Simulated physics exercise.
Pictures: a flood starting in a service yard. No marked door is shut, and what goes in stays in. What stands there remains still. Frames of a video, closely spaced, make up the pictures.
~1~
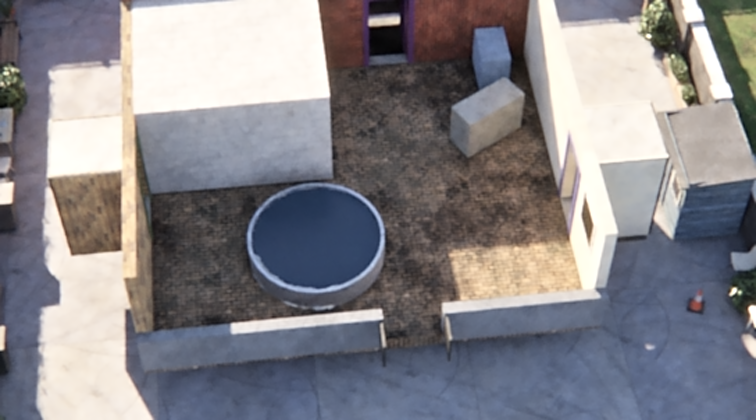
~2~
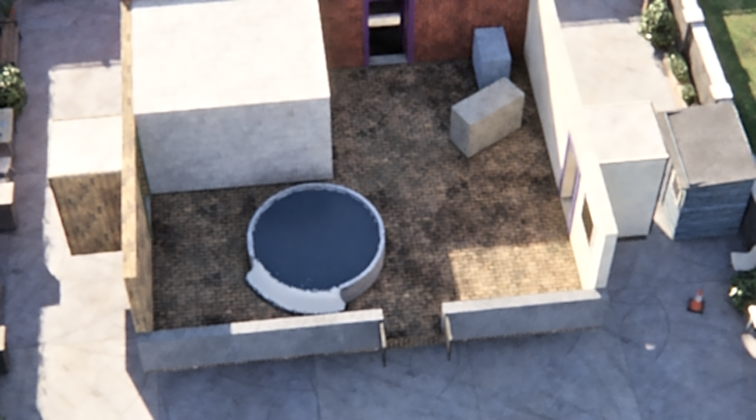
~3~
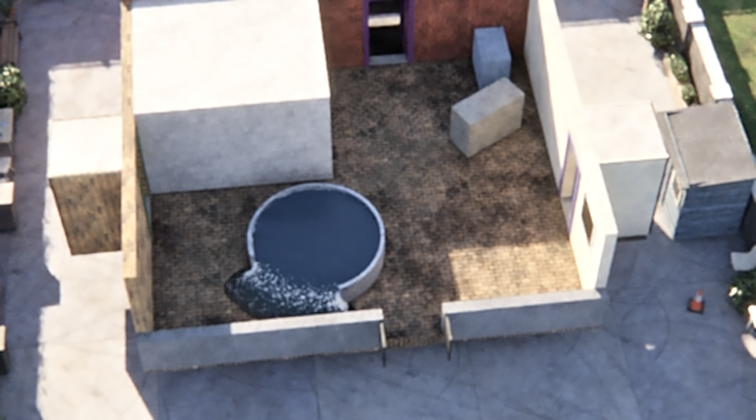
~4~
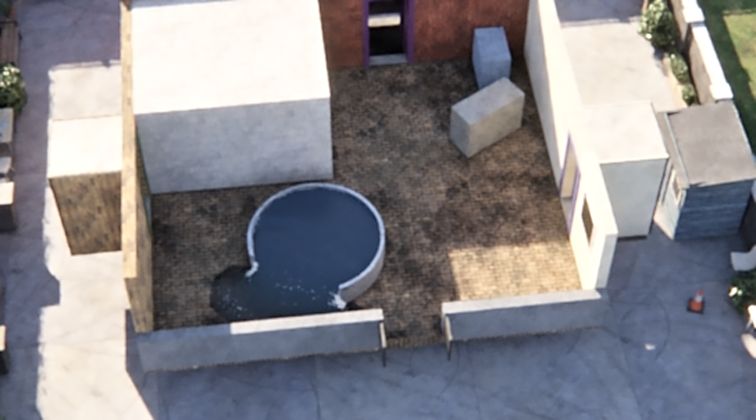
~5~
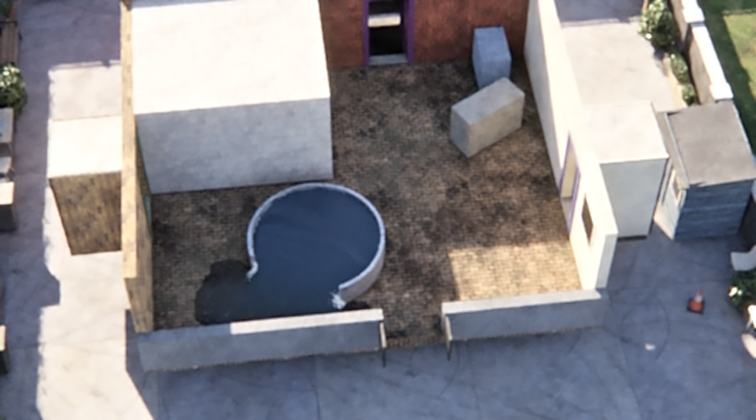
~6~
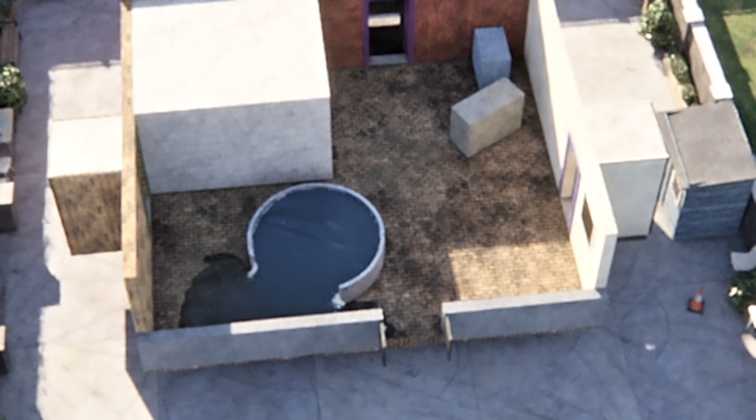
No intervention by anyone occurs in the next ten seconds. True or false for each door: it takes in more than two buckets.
For the green door, false; for the blue door, true; for the purple door, false.
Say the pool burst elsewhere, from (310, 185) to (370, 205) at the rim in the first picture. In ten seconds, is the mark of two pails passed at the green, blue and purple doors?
Well, the green door comes up short, the blue door overshoots, and the purple door overshoots.
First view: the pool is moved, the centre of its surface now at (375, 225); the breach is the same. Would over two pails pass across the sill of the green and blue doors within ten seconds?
Checked in turn, the green door stays safely beneath; the blue door stays safely beneath.
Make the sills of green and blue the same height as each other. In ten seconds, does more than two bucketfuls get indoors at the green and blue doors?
After the swap, the green door overshoots and the blue door falls short.
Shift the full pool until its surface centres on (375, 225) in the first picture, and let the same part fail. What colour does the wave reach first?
Green one.
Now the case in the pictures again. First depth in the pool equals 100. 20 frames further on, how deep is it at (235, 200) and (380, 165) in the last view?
I reckon it's around 10 and then 0 in a hundred.
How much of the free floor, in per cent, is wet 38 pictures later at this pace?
It comes to 65 per cent.
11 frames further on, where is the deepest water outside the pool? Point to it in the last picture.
I'd put it around (164, 350).
A moment on, water covers 15 % of the floor; the green door not reached, the blue door not reached, the purple door not reached.
Next, water covers 25 % of the floor; the green door not reached, the blue door not reached, the purple door not reached.
Then, water covers 45 % of the floor; the green door wet at the sill, nothing in, the blue door not reached, the purple door not reached.
Later, water covers 65 % of the floor; the green door wet at the sill, nothing in, the blue door under two buckets in, the purple door not reached.
In the end, water covers 80 % of the floor; the green door wet at the sill, nothing in, the blue door over two buckets in, the purple door not reached.
